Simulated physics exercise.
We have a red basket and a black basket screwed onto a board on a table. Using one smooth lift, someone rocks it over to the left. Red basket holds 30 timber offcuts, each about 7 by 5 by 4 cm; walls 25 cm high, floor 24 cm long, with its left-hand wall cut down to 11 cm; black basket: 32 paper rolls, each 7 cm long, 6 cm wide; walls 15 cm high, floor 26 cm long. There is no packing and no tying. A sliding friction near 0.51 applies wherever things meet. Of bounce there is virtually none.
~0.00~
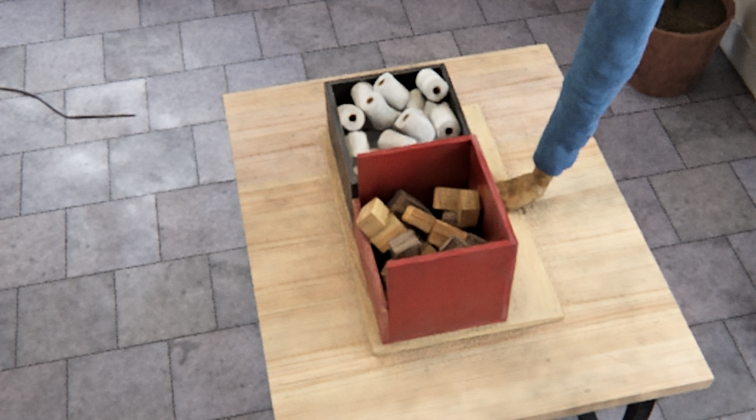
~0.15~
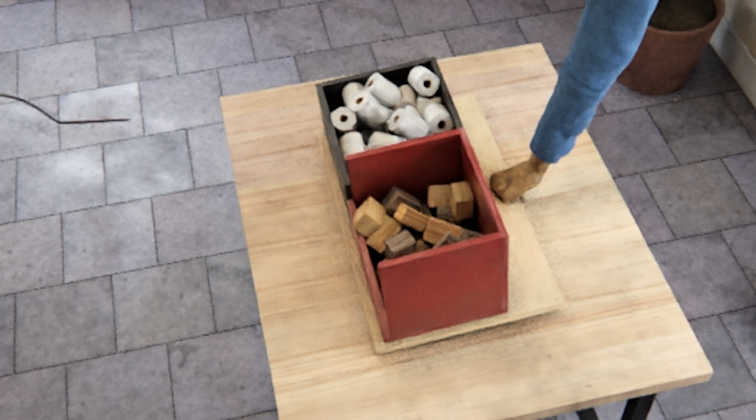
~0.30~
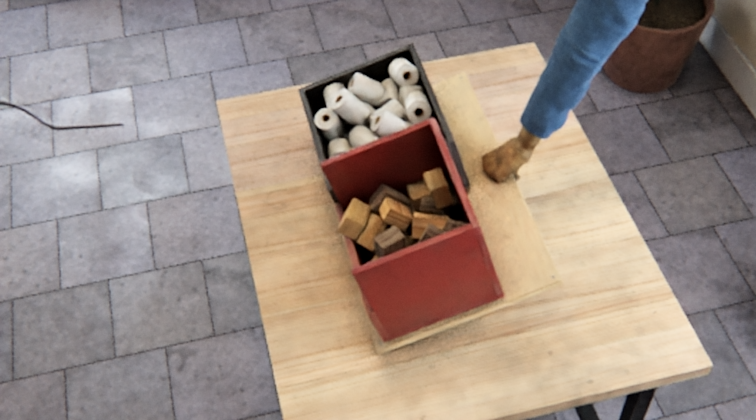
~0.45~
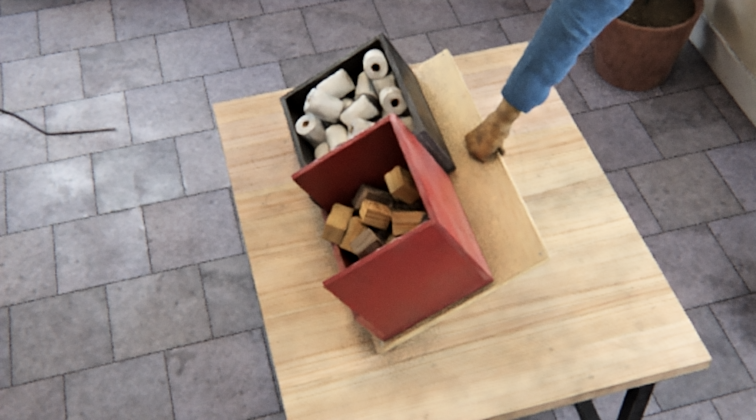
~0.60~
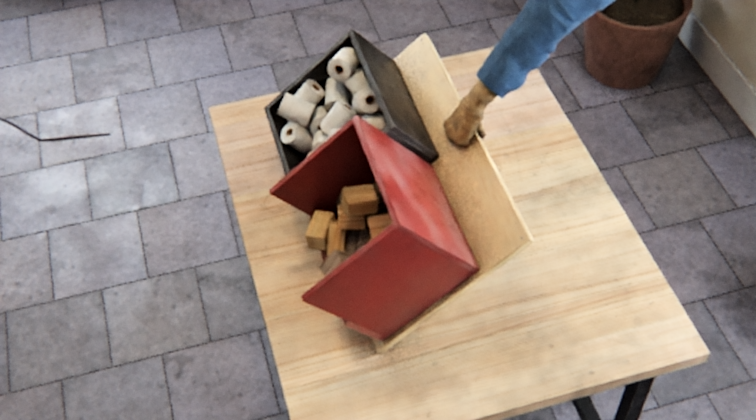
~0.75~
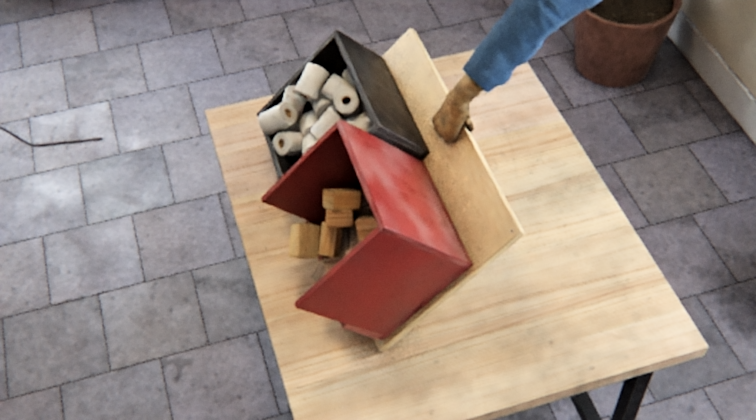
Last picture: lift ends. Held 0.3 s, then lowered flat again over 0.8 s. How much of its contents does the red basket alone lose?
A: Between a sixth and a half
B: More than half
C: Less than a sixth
(C) Less than a sixth.
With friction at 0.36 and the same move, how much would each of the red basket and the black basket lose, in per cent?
Then the red basket sheds 20 per cent, while the black basket sheds 0 per cent.
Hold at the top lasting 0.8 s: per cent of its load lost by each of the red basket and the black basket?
Red basket: 10%, black basket: 0%.
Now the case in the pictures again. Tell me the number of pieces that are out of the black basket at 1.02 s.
Black basket: About 0.
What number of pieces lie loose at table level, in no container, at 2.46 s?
Roughly 1 of them.
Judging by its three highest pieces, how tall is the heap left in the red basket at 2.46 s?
Near 15 centimetres, I'd say.
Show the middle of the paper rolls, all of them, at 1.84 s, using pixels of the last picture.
Roughly at (375, 150).
After 1.02 s, tilt 44°; the red basket is down by 1 of 30 and the black basket has all 32.
After 1.36 s, tilt 29°; the red basket is down by 2 of 30 and the black basket has all 32.
After 1.84 s, tilt 0°; the red basket is down by 2 of 30 and the black basket has all 32.
When it is over (at 2.46 s), the red basket is down by 2 of 30 and the black basket has all 32. Asked share, 2 of 30, 7 per cent.
